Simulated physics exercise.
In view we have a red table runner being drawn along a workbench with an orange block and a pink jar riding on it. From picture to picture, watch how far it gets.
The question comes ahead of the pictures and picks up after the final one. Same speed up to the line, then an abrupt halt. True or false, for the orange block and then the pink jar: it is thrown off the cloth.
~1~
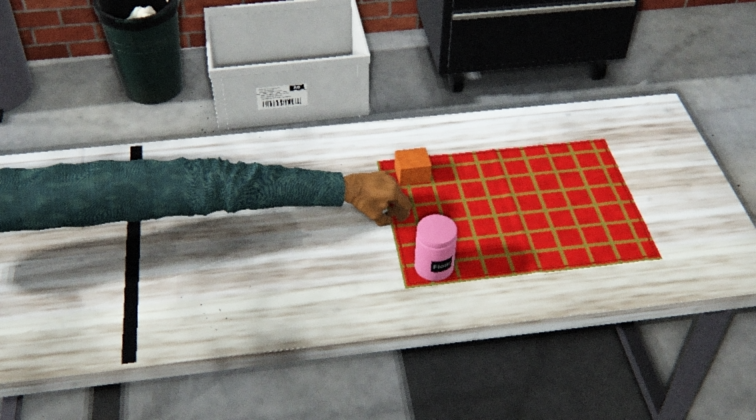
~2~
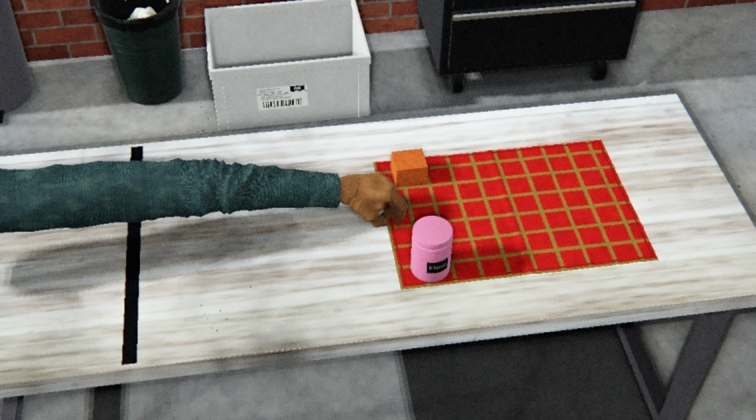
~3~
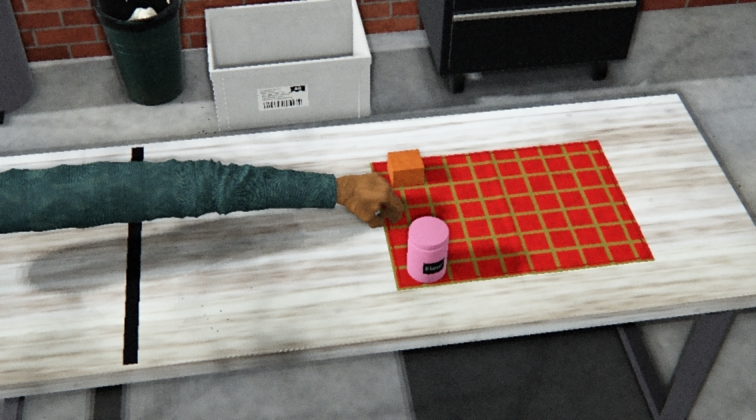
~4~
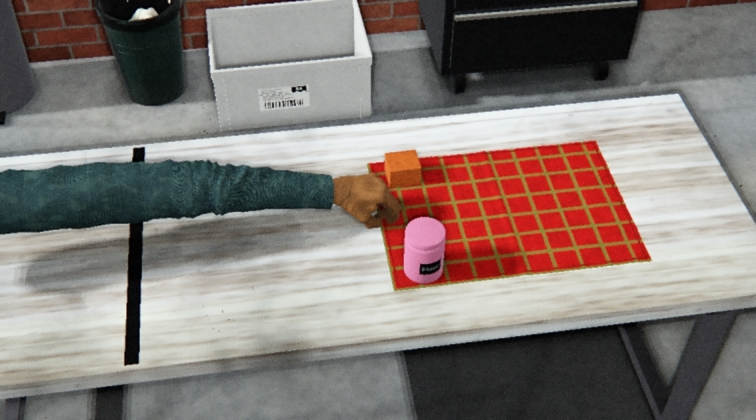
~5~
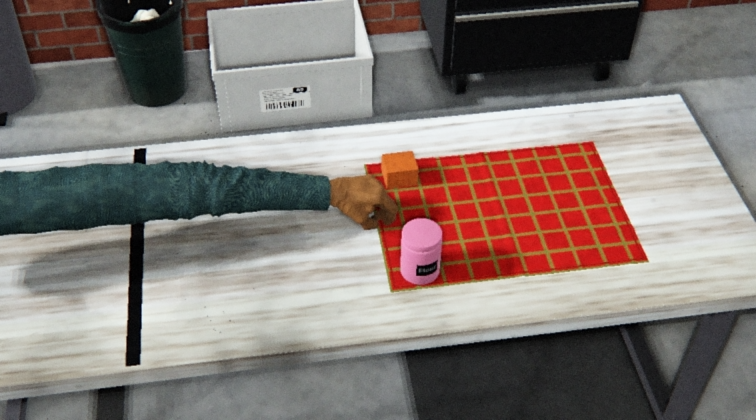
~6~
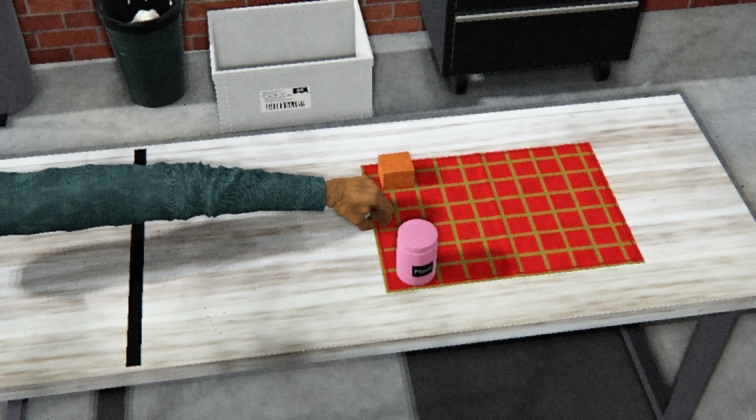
Taking each, the orange block: False, the pink jar: False.
Then, 2.60 s past the final frame, hem at the tape; orange block on the cloth near (177, 192); pink jar on the cloth near (174, 279).
Then, 2.71 s past the final frame, hem at the tape; orange block on the cloth near (174, 193); pink jar on the cloth near (169, 280).
When it is over, hem at the tape; orange block on the cloth near (174, 193); pink jar on the cloth near (169, 280). The orange block stays on the cloth and the pink jar remains aboard.
